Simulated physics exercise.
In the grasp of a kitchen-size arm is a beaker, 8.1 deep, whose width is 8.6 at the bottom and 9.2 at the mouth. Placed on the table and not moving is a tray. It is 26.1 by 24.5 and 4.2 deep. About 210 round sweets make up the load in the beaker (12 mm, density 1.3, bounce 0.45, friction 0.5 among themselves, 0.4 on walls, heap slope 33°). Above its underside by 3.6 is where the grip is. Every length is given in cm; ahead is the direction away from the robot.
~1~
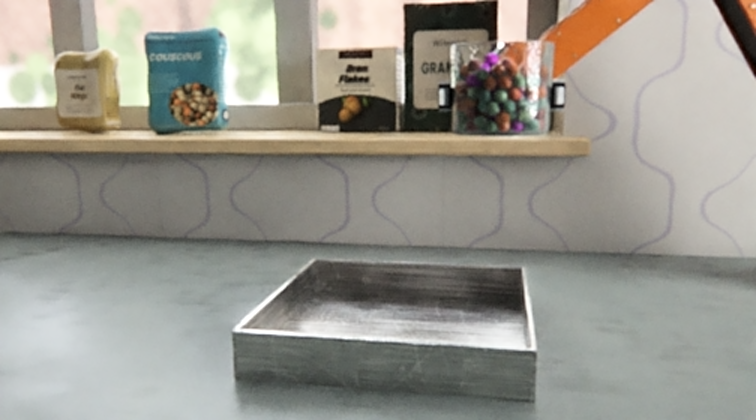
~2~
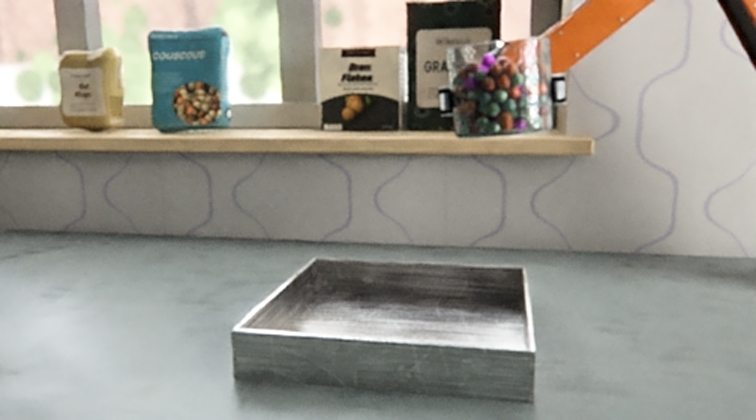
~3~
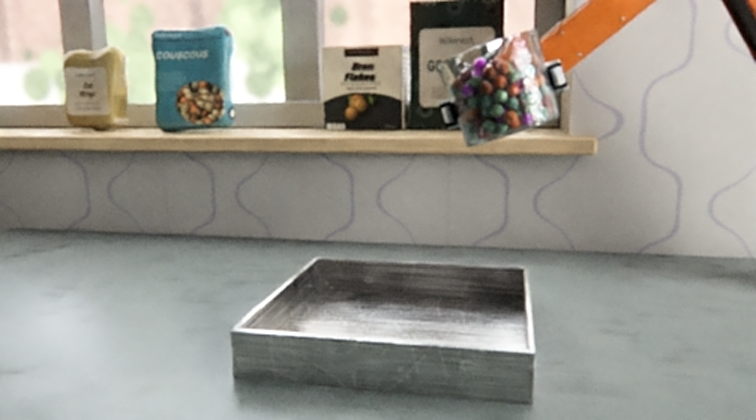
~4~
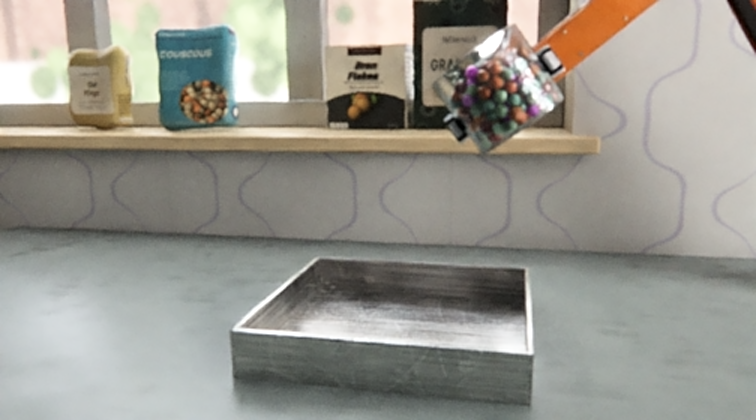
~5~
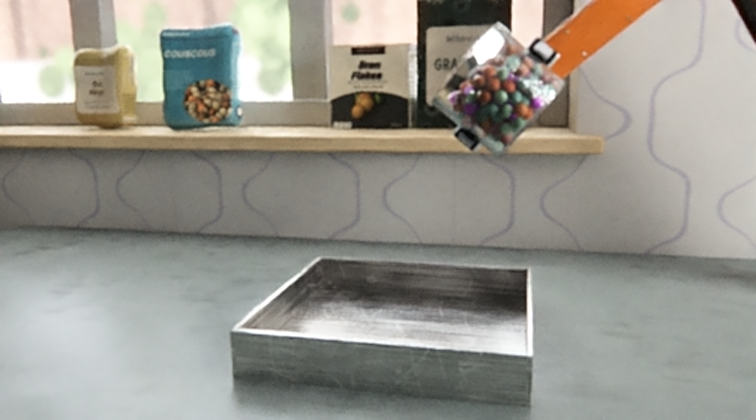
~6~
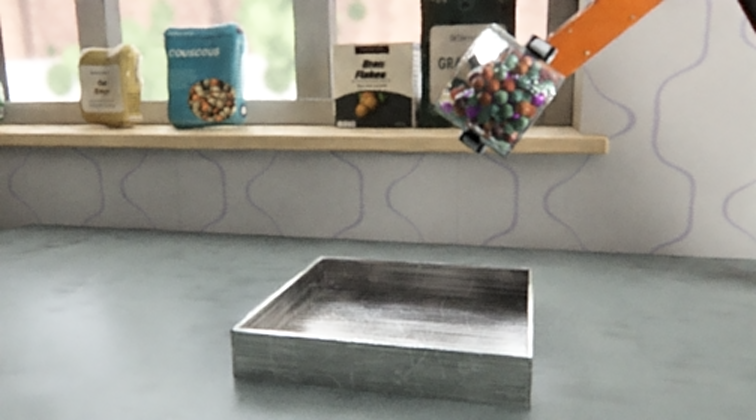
A kitchen counter is seen from slightly above, facing a wooden shelf and window behind it. A grey tray sits on the counter, packages including a blue couscous bag line the shelf, and an orange arm at upper right grips a clear beaker of multicoloured round sweets. The arm tilts the beaker leftward, quickly then more slowly, the sweets shifting inside, while the view drifts very slightly.
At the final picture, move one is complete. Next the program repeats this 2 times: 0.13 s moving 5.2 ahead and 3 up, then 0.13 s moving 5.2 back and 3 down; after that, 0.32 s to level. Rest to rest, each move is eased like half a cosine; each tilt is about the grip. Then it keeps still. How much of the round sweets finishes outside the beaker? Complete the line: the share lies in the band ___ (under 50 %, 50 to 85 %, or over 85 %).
The share lies in the band 50 to 85 %.
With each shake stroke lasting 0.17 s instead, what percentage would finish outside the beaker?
Estimate: Near 30 per cent.
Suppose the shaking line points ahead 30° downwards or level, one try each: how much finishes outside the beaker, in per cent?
Roughly 15 per cent, then 40 per cent.
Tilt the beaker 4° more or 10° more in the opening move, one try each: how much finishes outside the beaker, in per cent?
They would come to near 70 and 85 per cent.
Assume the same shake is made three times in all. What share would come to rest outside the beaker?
That would give close to 75 percent.
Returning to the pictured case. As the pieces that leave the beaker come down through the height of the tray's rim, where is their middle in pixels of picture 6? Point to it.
Near (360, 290).
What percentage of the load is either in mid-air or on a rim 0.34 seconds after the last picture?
Around 39 per cent of the load.
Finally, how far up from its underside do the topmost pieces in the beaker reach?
About 6.5 cm.
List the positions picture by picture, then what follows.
The first frame shows the beaker middle at (501, 91), level; upper third of the load around (499, 79), from x 460 to 540, top at y 60; 209 in the beaker.
The second frame shows the beaker middle at (500, 91), tilted 5° forward; upper third of the load around (499, 78), from x 460 to 540, top at y 65.
The third frame shows the beaker middle at (500, 92), tilted 19° forward; upper third of the load around (502, 80), from x 460 to 545, top at y 60.
The fourth frame shows the beaker middle at (499, 92), tilted 36° forward; upper third of the load around (510, 79), from x 455 to 550, top at y 55.
The fifth frame shows the beaker middle at (499, 93), tilted 50° forward; upper third of the load around (510, 78), from x 460 to 550, top at y 50.
The sixth frame shows the beaker middle at (500, 94), tilted 55° forward; upper third of the load around (511, 78), from x 450 to 550, top at y 55; 209 in the beaker.
Then, 0.34 s on, tilted 55° forward, highest piece 29 above the table; 127 in the beaker, 82 in flight or on a rim.
Then, 0.67 s on, tilted 30° forward, highest piece 28 above the table; 117 in the tray, 82 in the beaker, 3 on the table or floor, 7 in flight or on a rim.
Then, 1.04 s on, level, highest piece 28 above the table; 121 in the tray, 82 in the beaker, 6 on the table or floor.
Then, 2.09 s on, level, highest piece 28 above the table; 121 in the tray, 82 in the beaker, 6 on the table or floor.
In the end, 121 in the tray, 82 in the beaker, 6 on the table or floor. That is 61 % outside the beaker.
